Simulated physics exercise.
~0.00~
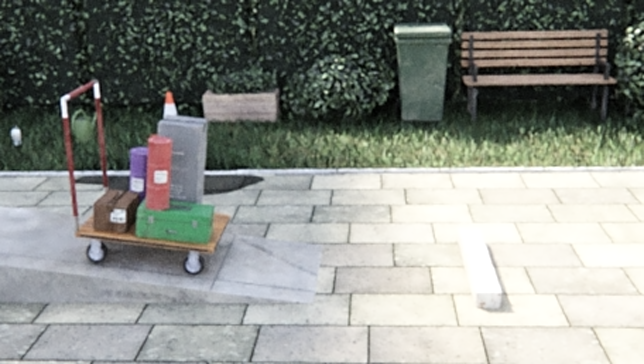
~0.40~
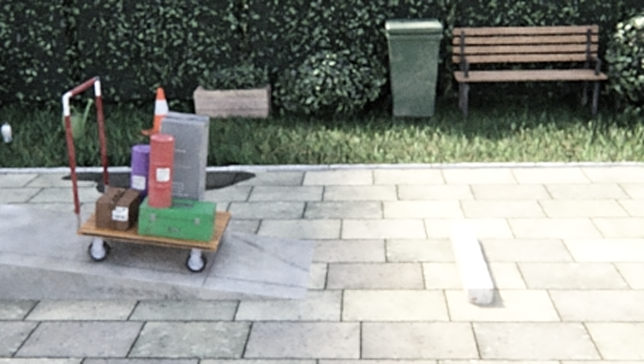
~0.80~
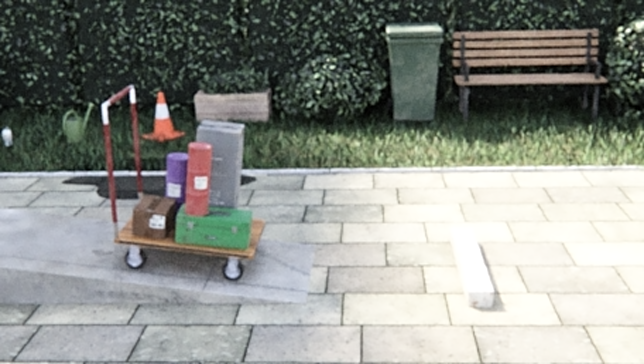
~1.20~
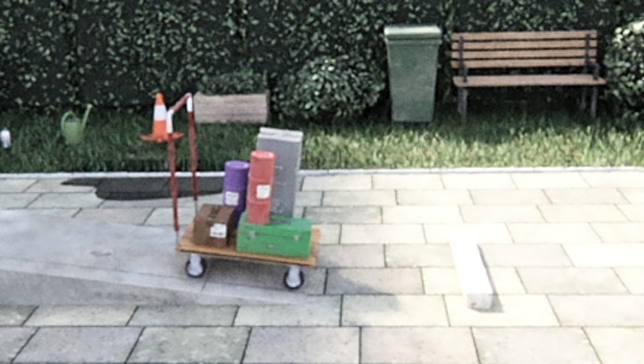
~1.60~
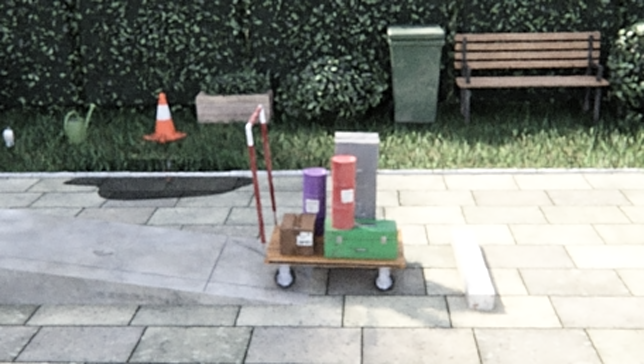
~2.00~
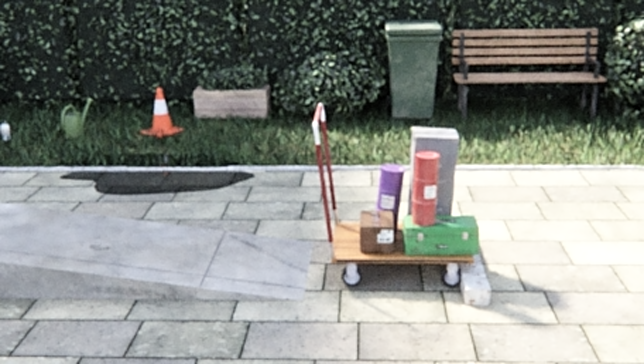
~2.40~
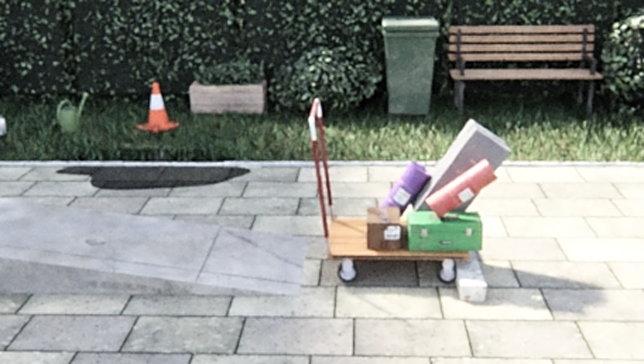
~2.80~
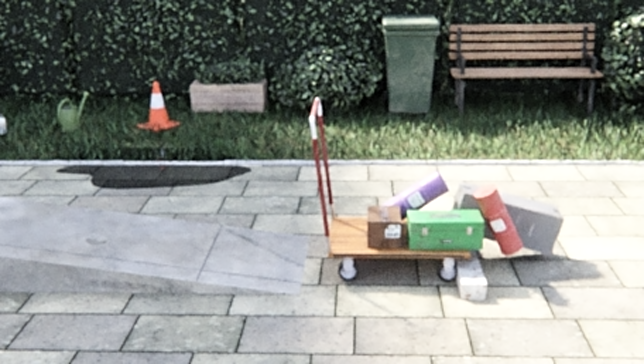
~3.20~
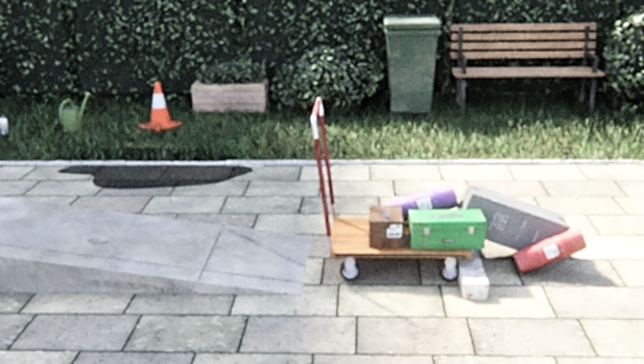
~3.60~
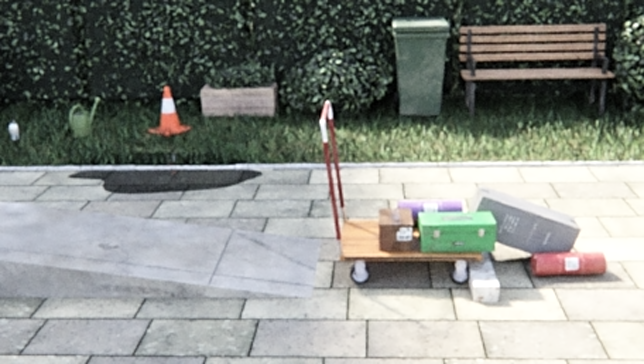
A loaded trolley rolled down a ramp and stopped abruptly at a kerb, sending the tall grey box and red canister tumbling onto the paving. The purple canister toppled on the deck, while the green toolbox and brown box stayed upright.
